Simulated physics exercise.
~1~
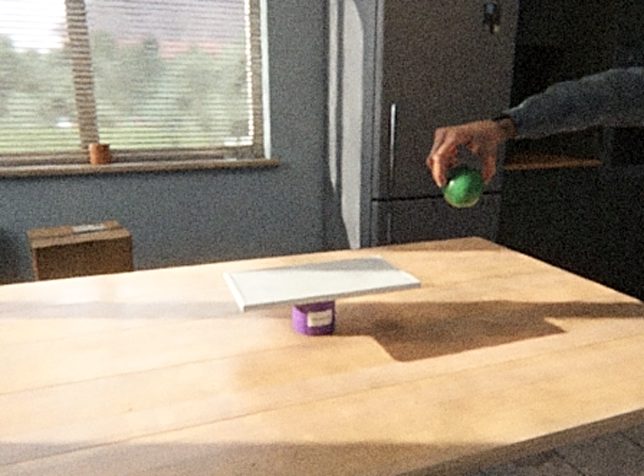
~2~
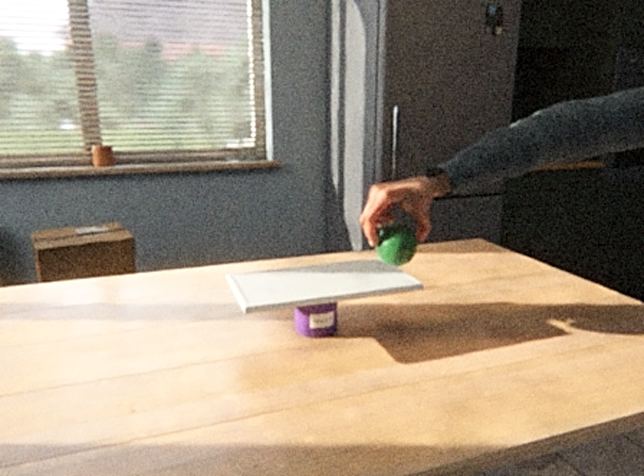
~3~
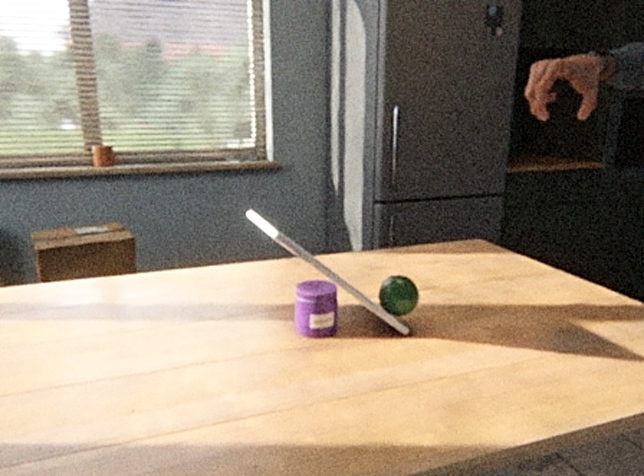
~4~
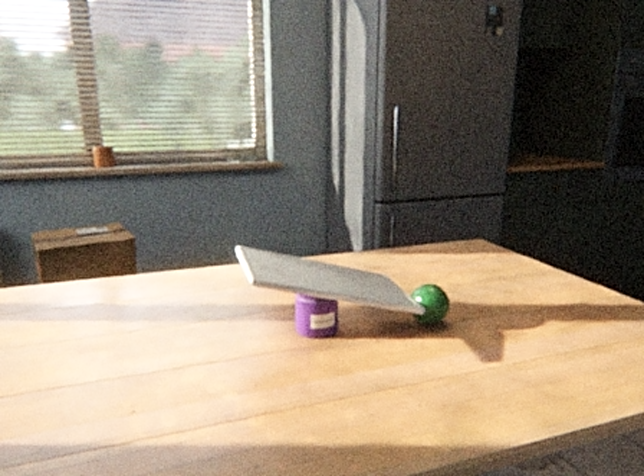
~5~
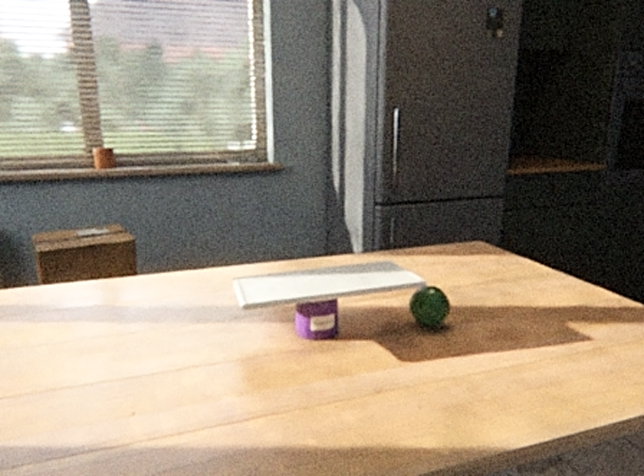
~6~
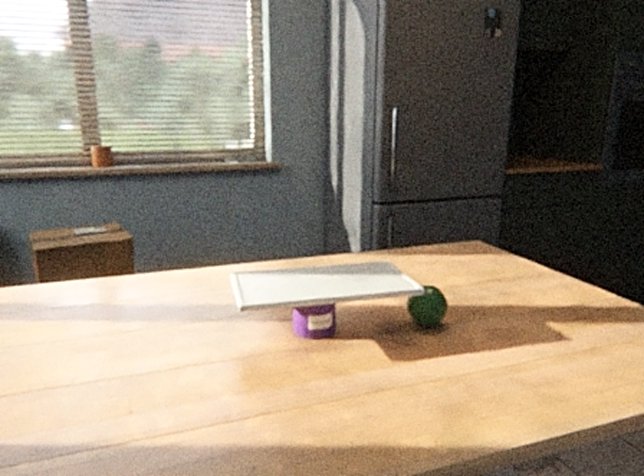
A hand reaches in from the right, holding a green apple above a wooden table in a room with a blind-covered window and a tall dark cabinet, seen from slightly above by a gently swaying camera. On the table, a flat white lid balances on a small purple jar. The hand moves left and lowers the apple to the lid's right end, then lets go and draws back. The lid tips steeply down to the right, and the apple slides off onto the table. The lid swings back level on the jar, with the apple resting beside it.
